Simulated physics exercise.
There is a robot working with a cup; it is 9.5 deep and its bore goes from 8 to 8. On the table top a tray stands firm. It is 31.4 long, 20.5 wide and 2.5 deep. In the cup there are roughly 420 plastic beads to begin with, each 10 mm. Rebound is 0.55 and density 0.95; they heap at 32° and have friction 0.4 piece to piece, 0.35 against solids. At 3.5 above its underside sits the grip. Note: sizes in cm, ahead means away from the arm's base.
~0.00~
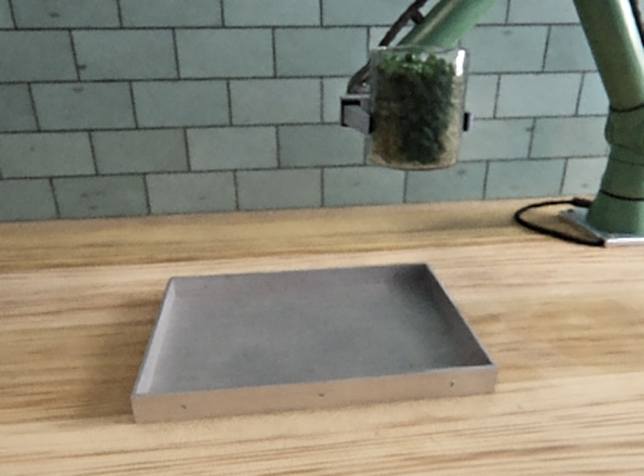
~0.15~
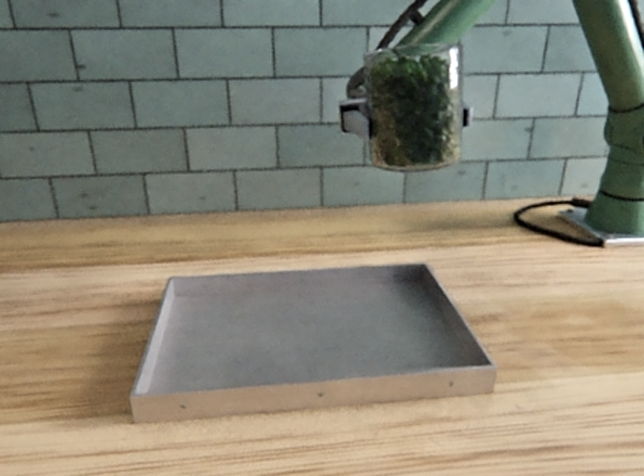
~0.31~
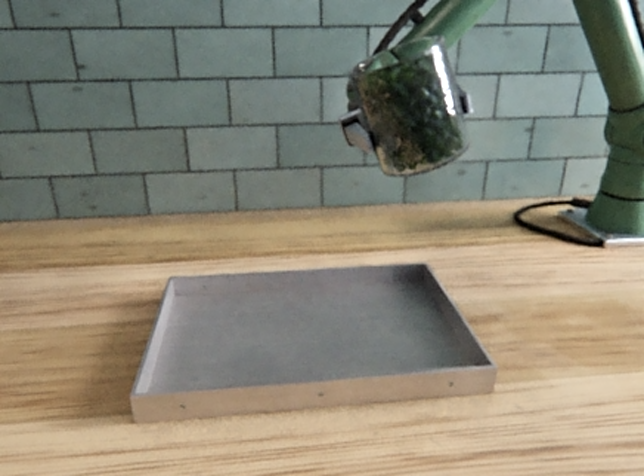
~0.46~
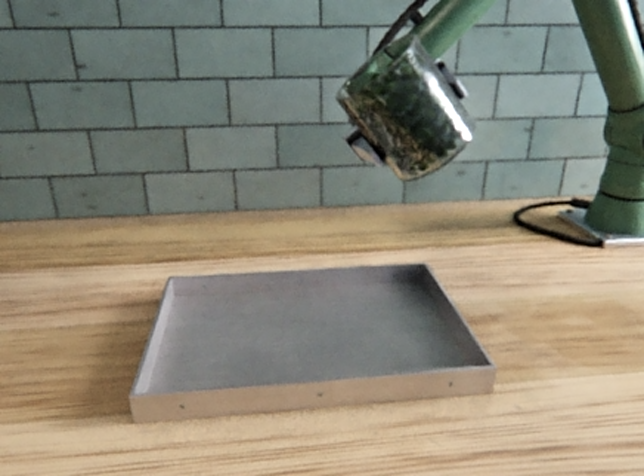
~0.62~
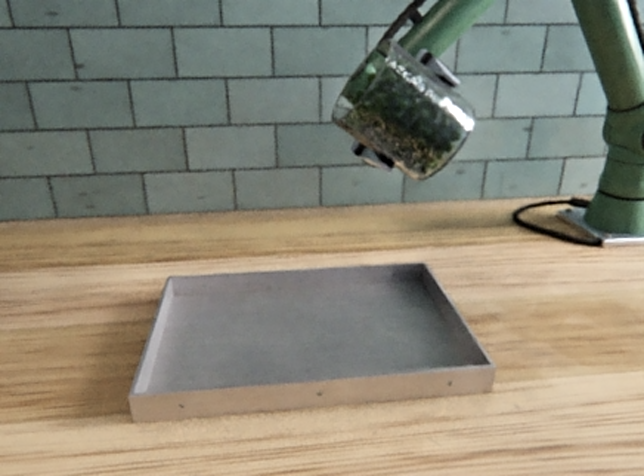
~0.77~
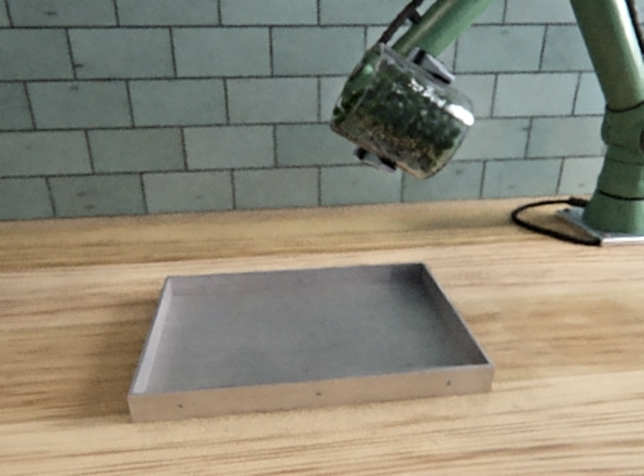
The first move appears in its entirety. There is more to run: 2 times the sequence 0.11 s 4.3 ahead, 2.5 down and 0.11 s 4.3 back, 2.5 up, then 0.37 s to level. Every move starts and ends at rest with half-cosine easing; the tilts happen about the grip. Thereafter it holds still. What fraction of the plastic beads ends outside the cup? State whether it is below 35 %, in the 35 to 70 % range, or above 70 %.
It is below 35 %.
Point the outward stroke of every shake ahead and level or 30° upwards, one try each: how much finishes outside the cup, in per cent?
45 and 65 %.
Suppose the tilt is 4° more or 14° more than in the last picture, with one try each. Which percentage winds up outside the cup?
I'd say close to 25 and 45 per cent, in that order.
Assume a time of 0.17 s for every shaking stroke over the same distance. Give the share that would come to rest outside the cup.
I'd expect some 10 per cent.
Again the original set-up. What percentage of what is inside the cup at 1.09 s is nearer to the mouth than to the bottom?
My estimate is near 40 per cent.
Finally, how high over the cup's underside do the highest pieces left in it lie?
8.5 cm.
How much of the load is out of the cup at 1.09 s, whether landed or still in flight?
Share gone: Around 10 %.
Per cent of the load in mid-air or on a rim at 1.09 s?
9 per cent.
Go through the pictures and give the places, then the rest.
The first frame shows cup middle at (416, 108), level; upper third of the load around (416, 84), from x 375 to 460, top at y 65; 416 in the cup.
The second frame shows cup middle at (414, 108), tilted 6° forward; upper third of the load around (414, 85), from x 375 to 455, top at y 65.
The third frame shows cup middle at (411, 109), tilted 21° forward; upper third of the load around (411, 87), from x 365 to 460, top at y 60.
The fourth frame shows cup middle at (407, 112), tilted 39° forward; upper third of the load around (407, 92), from x 355 to 465, top at y 60.
The fifth frame shows cup middle at (403, 114), tilted 54° forward; upper third of the load around (404, 94), from x 350 to 460, top at y 65.
The sixth frame shows cup middle at (401, 115), tilted 60° forward; upper third of the load around (406, 97), from x 335 to 460, top at y 70; 416 in the cup.
After 1.09 s, tilted 60° forward, highest piece 24 above the table; 369 in the cup, 10 in the tray, 37 in flight or on a rim.
After 1.42 s, tilted 24° forward, highest piece 28 above the table; 326 in the cup, 78 in the tray, 7 on the table or floor, 5 in flight or on a rim.
After 1.78 s, level, highest piece 28 above the table; 325 in the cup, 80 in the tray, 10 on the table or floor, 1 in flight or on a rim.
After 2.83 s, level, highest piece 28 above the table; 325 in the cup, 81 in the tray, 10 on the table or floor.
At rest, 325 in the cup, 81 in the tray, 10 on the table or floor. That is 22 % outside the cup.
